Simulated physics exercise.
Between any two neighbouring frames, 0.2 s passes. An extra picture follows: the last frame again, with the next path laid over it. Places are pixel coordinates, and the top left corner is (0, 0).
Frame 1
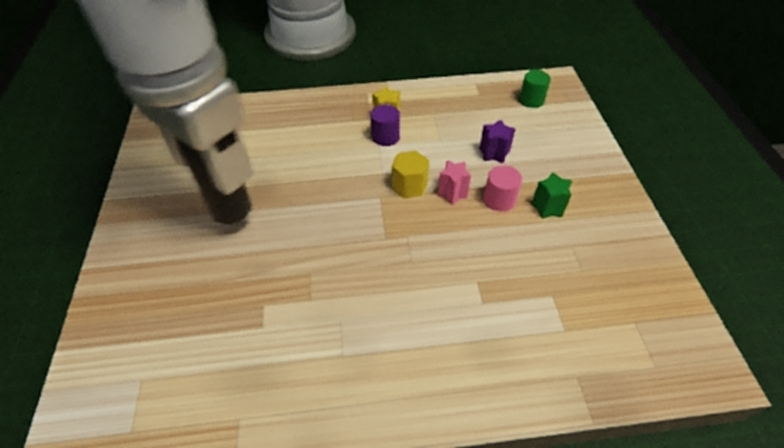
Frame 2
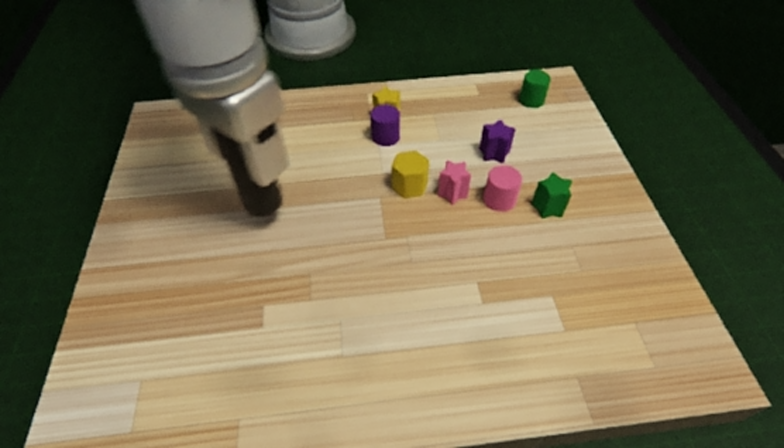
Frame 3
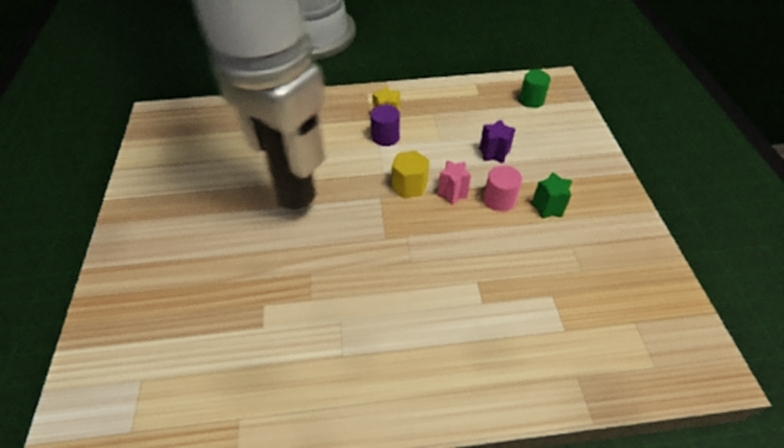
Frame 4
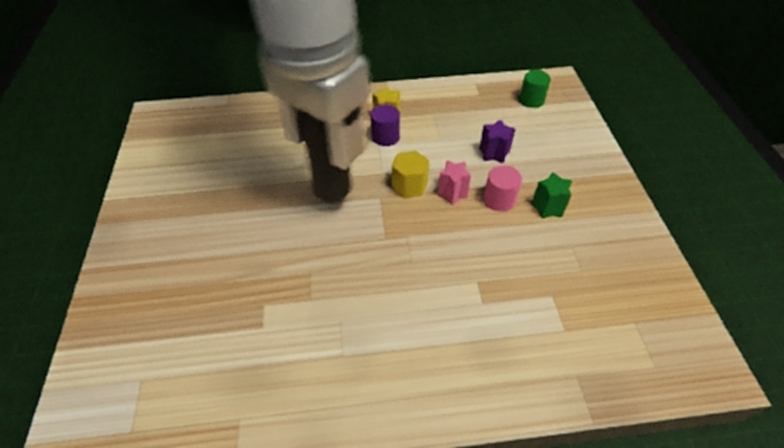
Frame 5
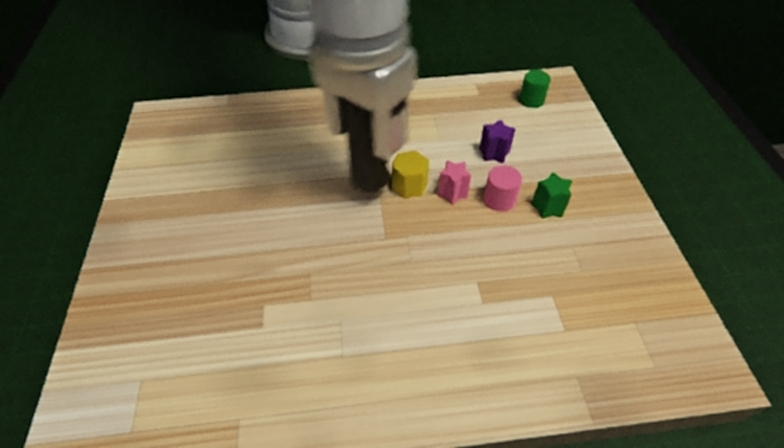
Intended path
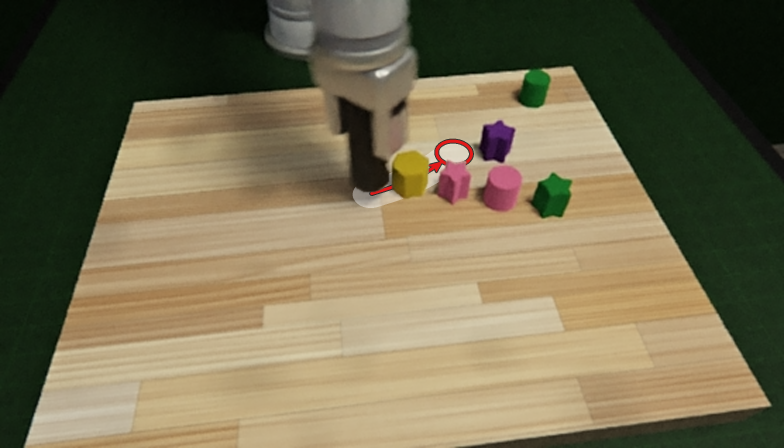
A pale robotic arm holding a dark peg glides steadily rightward, its lower end drawing close beside a yellow hexagonal block. The view looks down from a fixed camera onto a light wooden board on a dark green surface. Toward the right sit pink and green blocks in a row with the yellow one, with purple, yellow and green pieces behind, all staying still as the arm covers two of them.
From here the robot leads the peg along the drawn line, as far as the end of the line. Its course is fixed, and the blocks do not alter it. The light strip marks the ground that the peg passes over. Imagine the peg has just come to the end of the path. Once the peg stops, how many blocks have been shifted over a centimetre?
Two of them.
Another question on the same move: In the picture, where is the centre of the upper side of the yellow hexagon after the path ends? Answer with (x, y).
I'd expect the centre of its top face to be at (483, 147).
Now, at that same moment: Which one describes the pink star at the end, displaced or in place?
By the time the path is finished, it has moved at least a centimetre.
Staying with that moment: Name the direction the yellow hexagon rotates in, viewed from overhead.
Spins clockwise.
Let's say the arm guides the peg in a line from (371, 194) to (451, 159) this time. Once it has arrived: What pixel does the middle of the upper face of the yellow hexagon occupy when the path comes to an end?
So, by the moment the path ends, you'll find the top centre of the yellow hexagon at (487, 149).
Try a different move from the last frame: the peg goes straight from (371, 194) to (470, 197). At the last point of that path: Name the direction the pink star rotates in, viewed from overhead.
From the top, the block rotates clockwise.
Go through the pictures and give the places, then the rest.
The first frame shows tip of the peg at (232, 209), middles of tops, purple cylinder at (385, 113), yellow hexagon at (411, 162), pink star at (456, 170), purple star at (499, 129).
The second frame shows peg at (263, 202), nothing pushed.
The third frame shows peg at (297, 195), nothing pushed.
The fourth frame shows peg at (333, 187), nothing pushed.
The fifth frame shows peg at (370, 179), purple cylinder hidden, yellow hexagon at (411, 162), pink star at (456, 170), purple star at (499, 129).
The line goes from (371, 194) over (418, 177) to (454, 153).
The first path, step by step. One third of the way, peg at (404, 168); yellow hexagon at (441, 155); pink star at (463, 171), turned 20° clockwise.
Two thirds of the way, peg at (432, 154); yellow hexagon at (469, 149), turned 50° clockwise; pink star at (471, 171), turned 55° clockwise.
At the end, peg at (456, 137); purple cylinder unmoved; yellow hexagon at (483, 147), turned 85° clockwise; pink star at (471, 171), turned 55° clockwise; purple star at (503, 129), turned 15° anticlockwise.
